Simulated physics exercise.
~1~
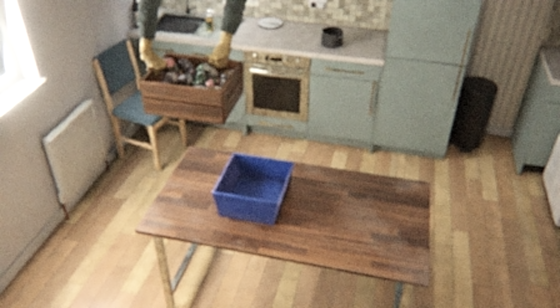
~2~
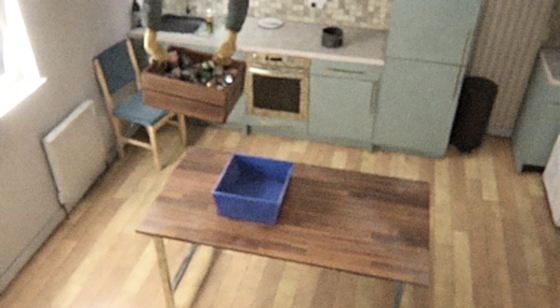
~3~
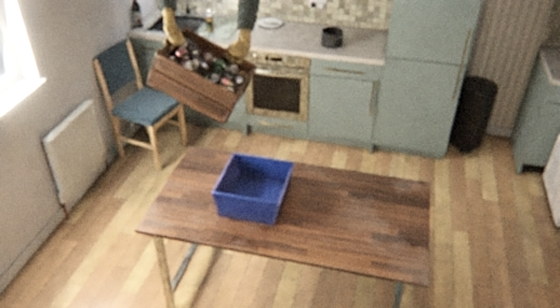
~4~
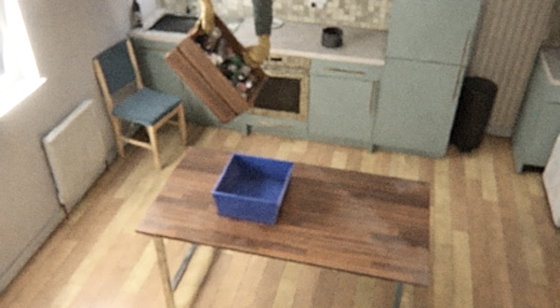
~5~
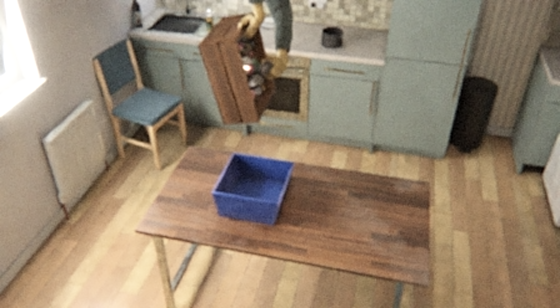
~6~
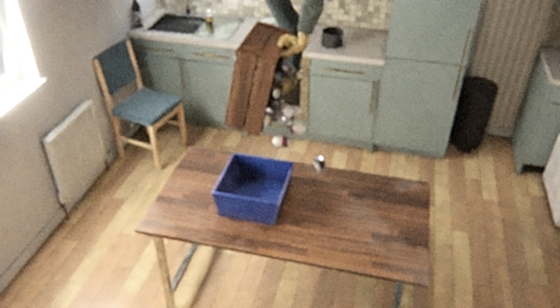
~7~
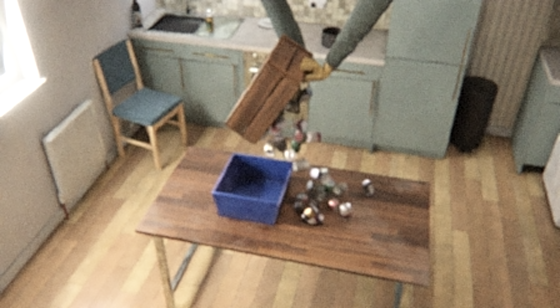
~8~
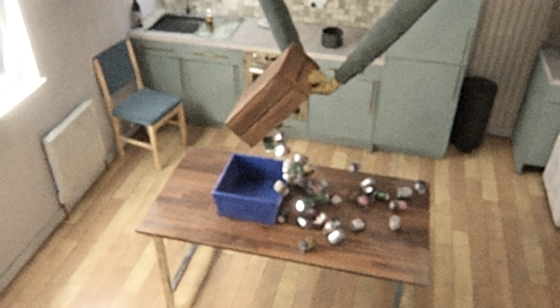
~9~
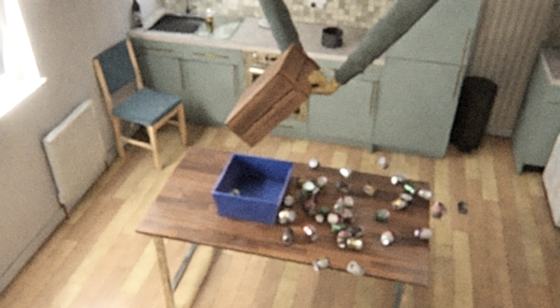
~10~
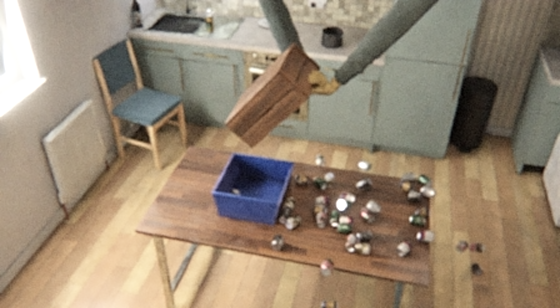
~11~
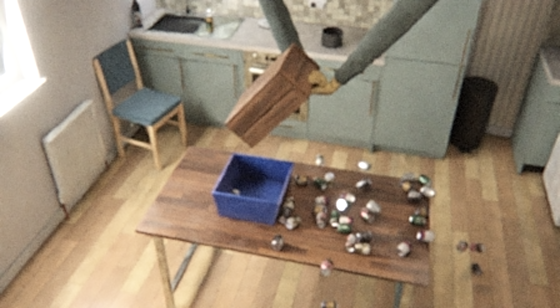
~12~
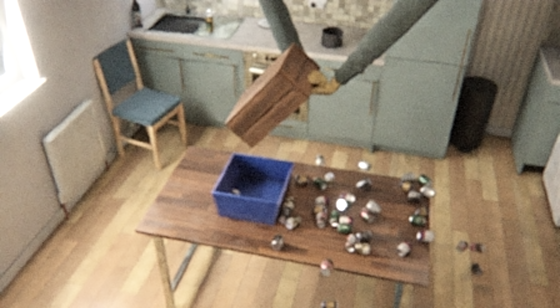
Two arms in green sleeves and yellow gloves hold a wooden box of mini cans above a wooden table, seen from high up in a kitchen with pale green cupboards and a blue chair at left. A blue carton sits empty on the table. The arms tip the box steadily to the right until the cans tumble out. Most land right of the carton, bounce and roll across the tabletop, and several drop off onto the floor. The box hangs tilted and still, with nearly all the cans scattered outside the carton.
